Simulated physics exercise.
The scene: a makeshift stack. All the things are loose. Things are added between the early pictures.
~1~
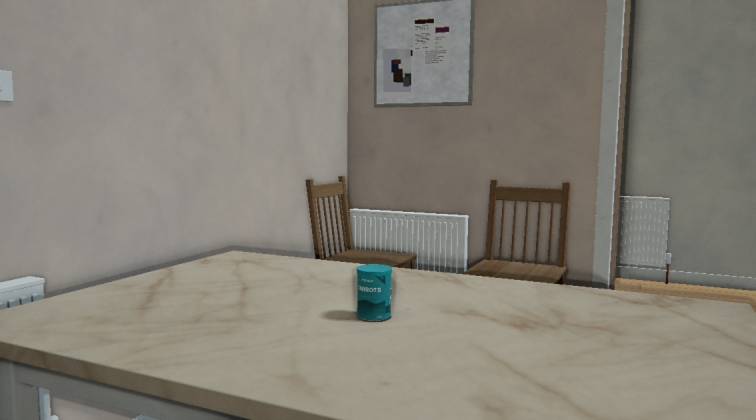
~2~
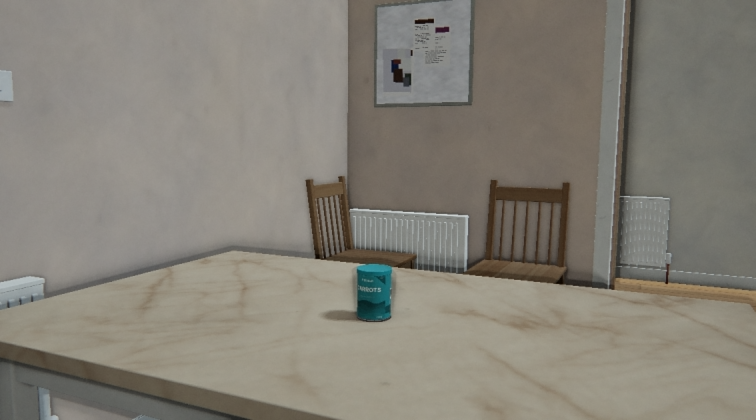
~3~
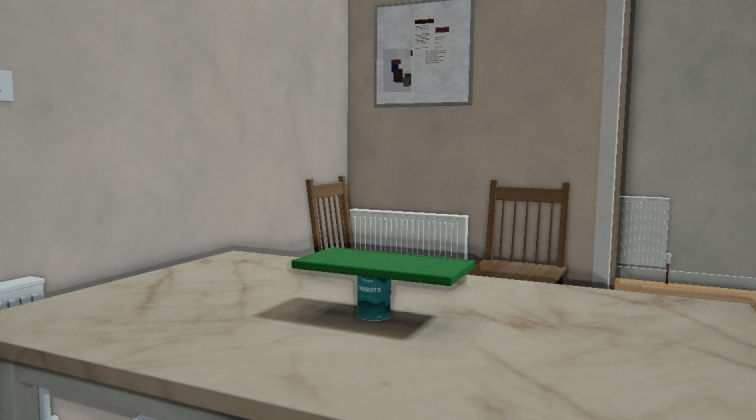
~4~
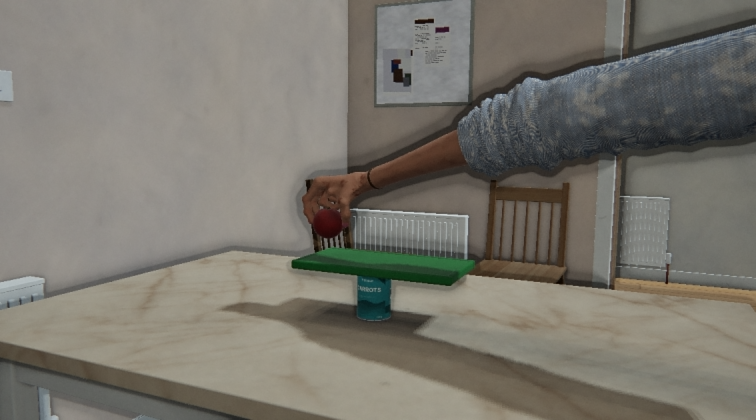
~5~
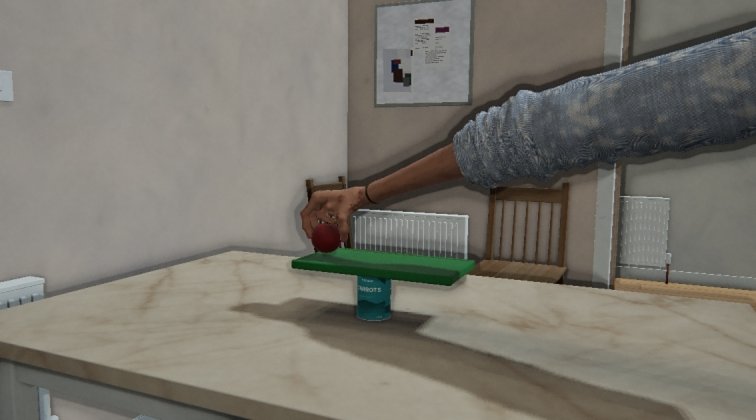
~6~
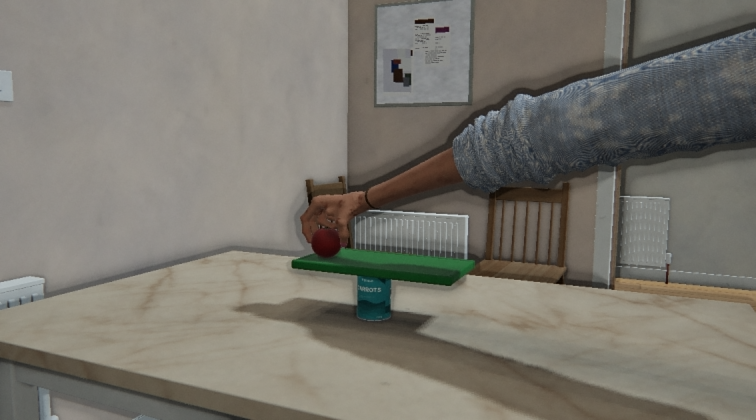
Green board appearing on top of a turquoise tin, then a hand lowering a red tomato onto the board's left end.
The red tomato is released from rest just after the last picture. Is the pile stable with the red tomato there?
In the end the stack holds.
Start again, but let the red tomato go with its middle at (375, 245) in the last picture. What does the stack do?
Then it stays up.
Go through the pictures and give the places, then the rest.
The last thing is not in view yet; turquoise tin (374, 292), in the first picture.
The last thing is not in view yet; turquoise tin (374, 292), in the second picture.
The last thing is not in view yet; turquoise tin (374, 292), in the third picture.
Still above its spot; red tomato (328, 223); turquoise tin (374, 292), in the fourth picture.
Still above its spot; red tomato (327, 238); turquoise tin (374, 292), in the fifth picture.
In place under the hand; red tomato (327, 242); turquoise tin (374, 292), in the sixth picture.
Then, 0.10 s later than the last frame, all is still.
Then, 0.40 s later than the last frame, red tomato resting near (327, 243).
When it is over, all 3 as before. End places, in pixels of the last picture, red tomato near (327, 243). The stack stays up.
